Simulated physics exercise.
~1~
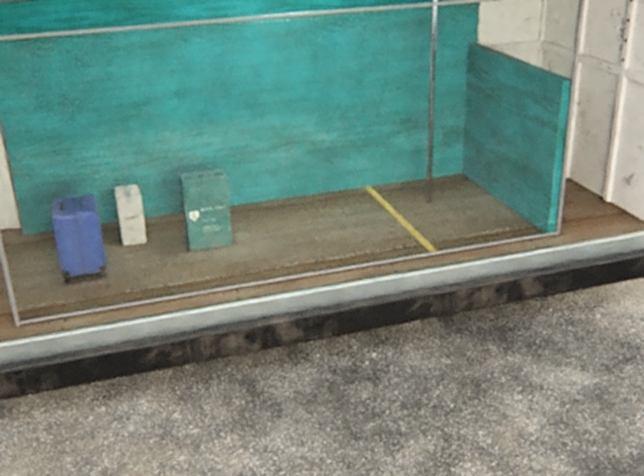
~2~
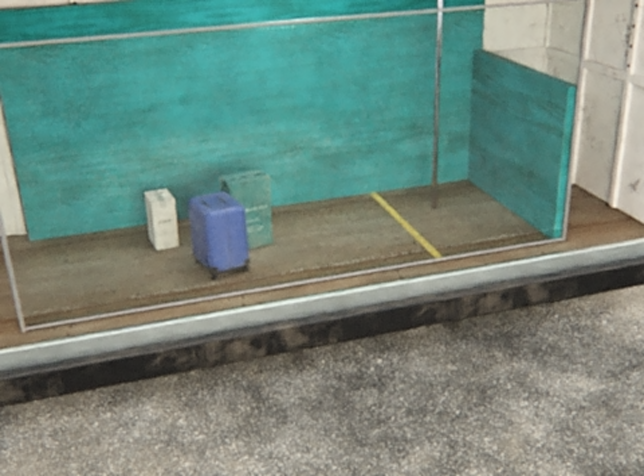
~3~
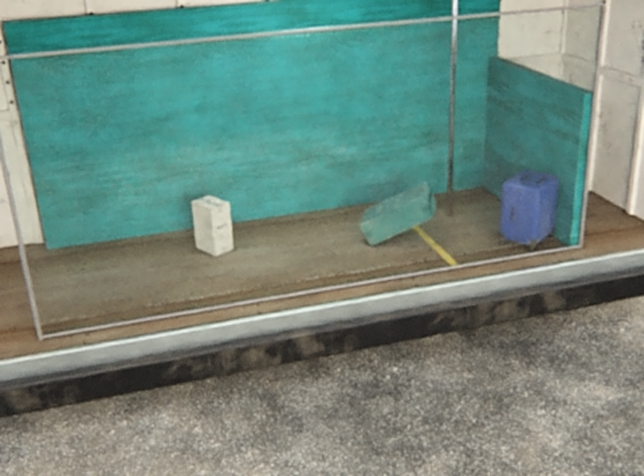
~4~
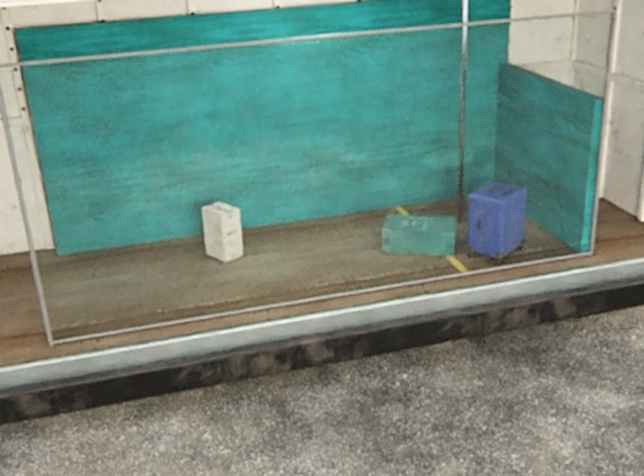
Blue wheeled case rolling right past a teal box that topples onto its side short of a yellow line, then drifting back left.
